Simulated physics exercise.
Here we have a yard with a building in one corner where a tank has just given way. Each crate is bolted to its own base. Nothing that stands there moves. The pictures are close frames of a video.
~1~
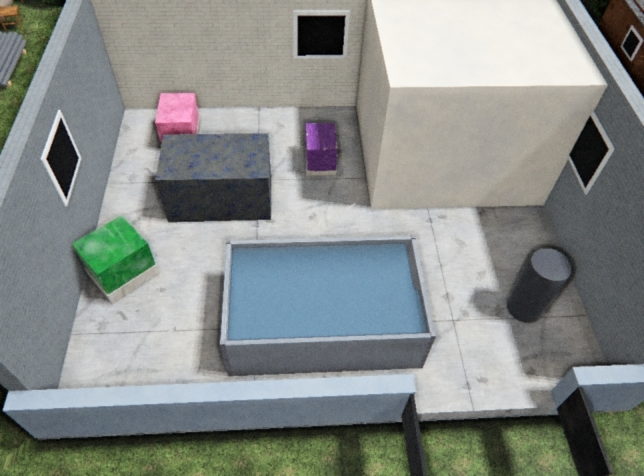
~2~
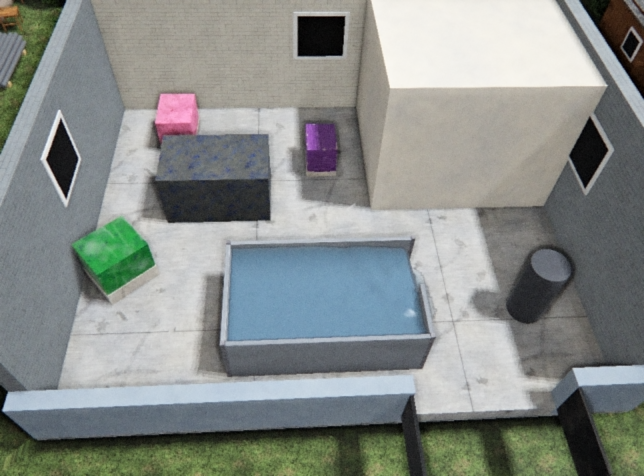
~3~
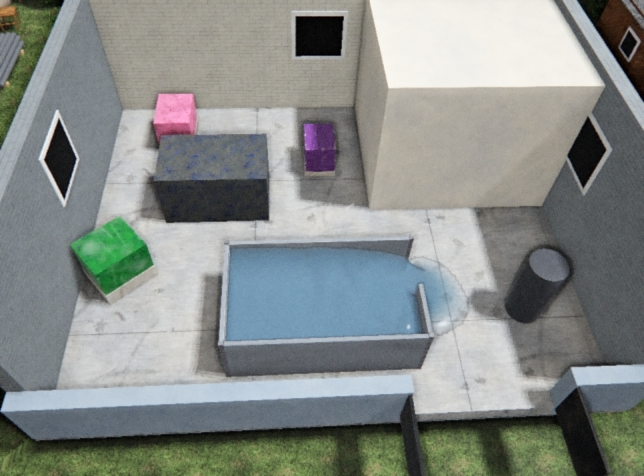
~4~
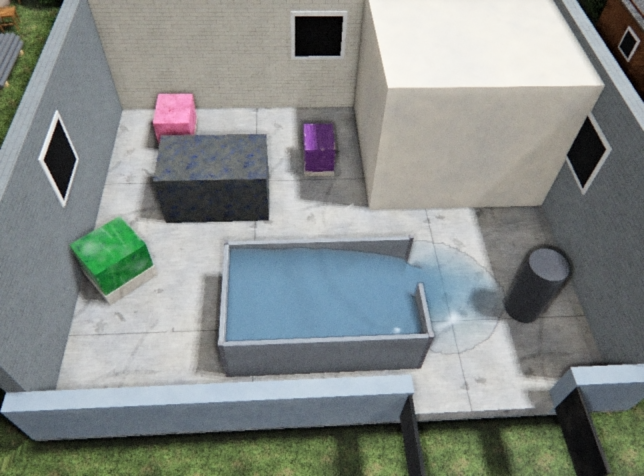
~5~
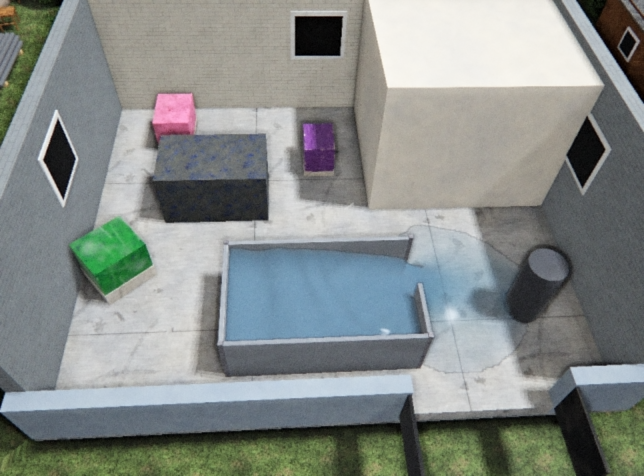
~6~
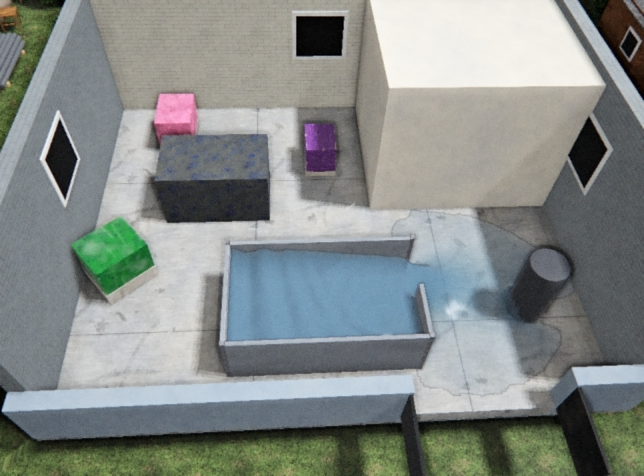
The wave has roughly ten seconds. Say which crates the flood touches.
In the end: The green crate stays dry; the pink crate stays dry; the purple crate stays dry.
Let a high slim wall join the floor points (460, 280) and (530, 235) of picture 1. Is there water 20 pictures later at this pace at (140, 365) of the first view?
Verdict: Not flooded.
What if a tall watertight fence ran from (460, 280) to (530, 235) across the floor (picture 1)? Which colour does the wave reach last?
Last comes the crate marked pink.
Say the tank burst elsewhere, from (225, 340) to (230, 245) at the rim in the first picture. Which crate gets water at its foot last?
It is the purple one.
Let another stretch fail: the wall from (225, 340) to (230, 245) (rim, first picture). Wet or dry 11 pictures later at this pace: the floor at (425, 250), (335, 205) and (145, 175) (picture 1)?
In turn: No water, not flooded, wet.
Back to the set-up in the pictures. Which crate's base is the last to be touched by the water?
The pink crate.
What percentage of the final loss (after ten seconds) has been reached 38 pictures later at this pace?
About 55 per cent.
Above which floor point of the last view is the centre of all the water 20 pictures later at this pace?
Near (416, 302).
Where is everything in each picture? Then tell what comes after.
The first picture shows the tank at (325, 289) is whole and still.
In the second picture, water pours out at (409, 283) and has run to a hidden place.
In the third picture, the front is at (462, 307), out from the gap at (407, 286).
In the fourth picture, the front is at (499, 292), out from the gap at (406, 286).
In the fifth picture, the front is at a hidden place, out from the gap at (406, 286).
In the sixth picture, water pours out at (408, 286) and has run to (568, 277).
A moment on, water covers 25 % of the floor; the green crate not reached, the pink crate not reached, the purple crate not reached.
Next, water covers 25 % of the floor; the green crate not reached, the pink crate not reached, the purple crate not reached.
Then, water covers 30 % of the floor; the green crate not reached, the pink crate not reached, the purple crate not reached.
Later, water covers 55 % of the floor; the green crate water round its plinth, the pink crate not reached, the purple crate water round its plinth.
In the end, water covers 85 % of the floor; the green crate stayed above the water, the pink crate stayed above the water, the purple crate stayed above the water.
